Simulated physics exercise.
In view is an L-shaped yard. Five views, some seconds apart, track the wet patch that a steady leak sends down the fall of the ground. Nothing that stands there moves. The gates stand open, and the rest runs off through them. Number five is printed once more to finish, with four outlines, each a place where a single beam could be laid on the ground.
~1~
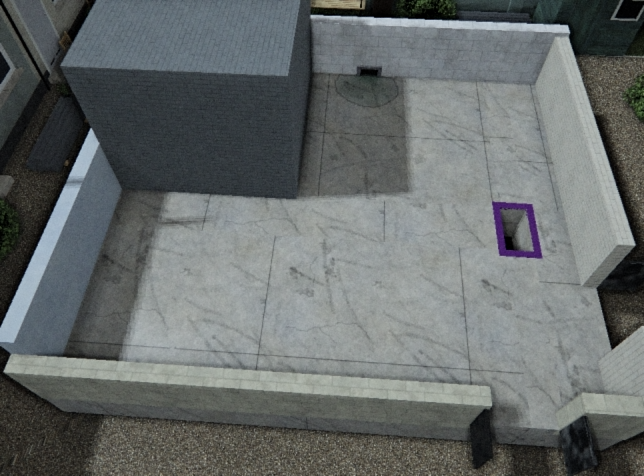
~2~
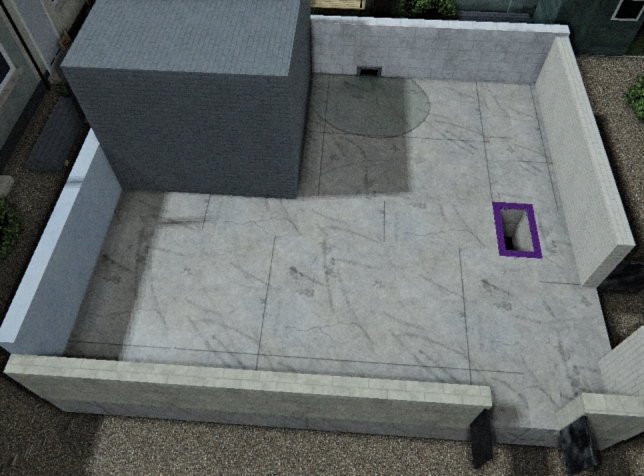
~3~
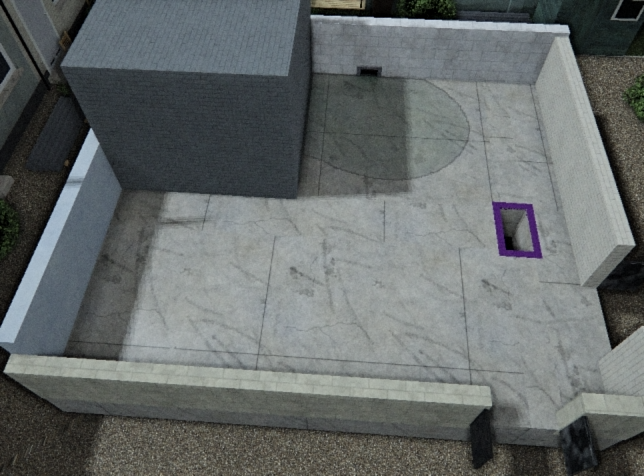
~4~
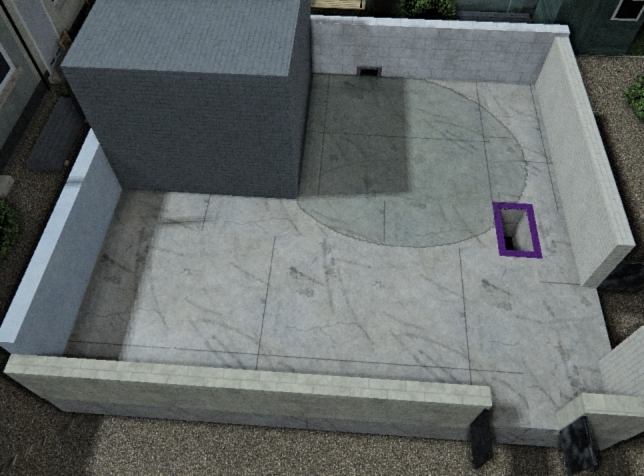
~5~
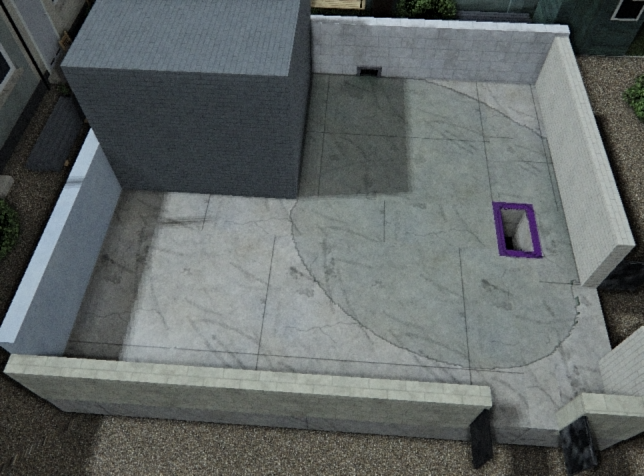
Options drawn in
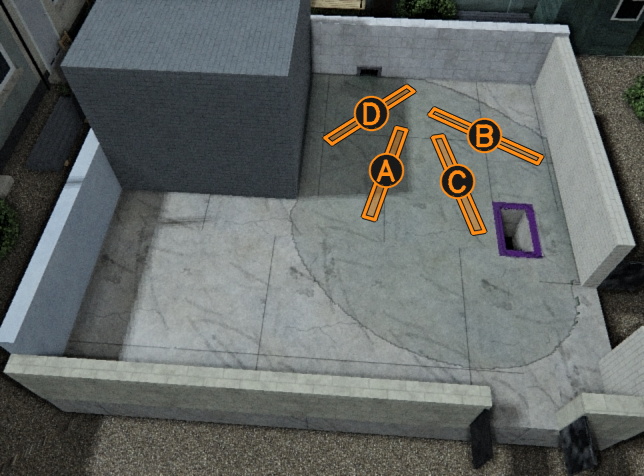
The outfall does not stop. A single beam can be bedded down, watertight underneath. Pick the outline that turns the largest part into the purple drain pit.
It is B.
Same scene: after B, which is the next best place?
That would be A.
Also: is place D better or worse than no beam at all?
Place D is worse.
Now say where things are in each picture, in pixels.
In the first picture, outfall at (369, 71); purple drain pit at (516, 229); open gate at (515, 409); open gate at (589, 322); front seen at (392, 98), 2 % of the ground wet; purple drain pit still dry.
In the second picture, front seen at (412, 127), 8 % of the ground wet; purple drain pit still dry.
In the third picture, front seen at (436, 167), 17 % of the ground wet; purple drain pit still dry.
In the fourth picture, front seen at (430, 242), 32 % of the ground wet; purple drain pit still dry.
In the fifth picture, front seen at (536, 351), 52 % of the ground wet; purple drain pit taking water.
On the marked copy, A from (369, 218) to (401, 128); B from (432, 111) to (539, 160); C from (437, 136) to (478, 232); D from (328, 140) to (410, 88).
With A, about 17 % of the stream goes into the purple drain pit, about 83 % out by the gates.
With B, about 24 % of the stream goes into the purple drain pit, about 76 % out by the gates.
With C, about 9 % of the stream goes into the purple drain pit, about 91 % out by the gates.
With D, about 12 % of the stream goes into the purple drain pit, about 88 % out by the gates.
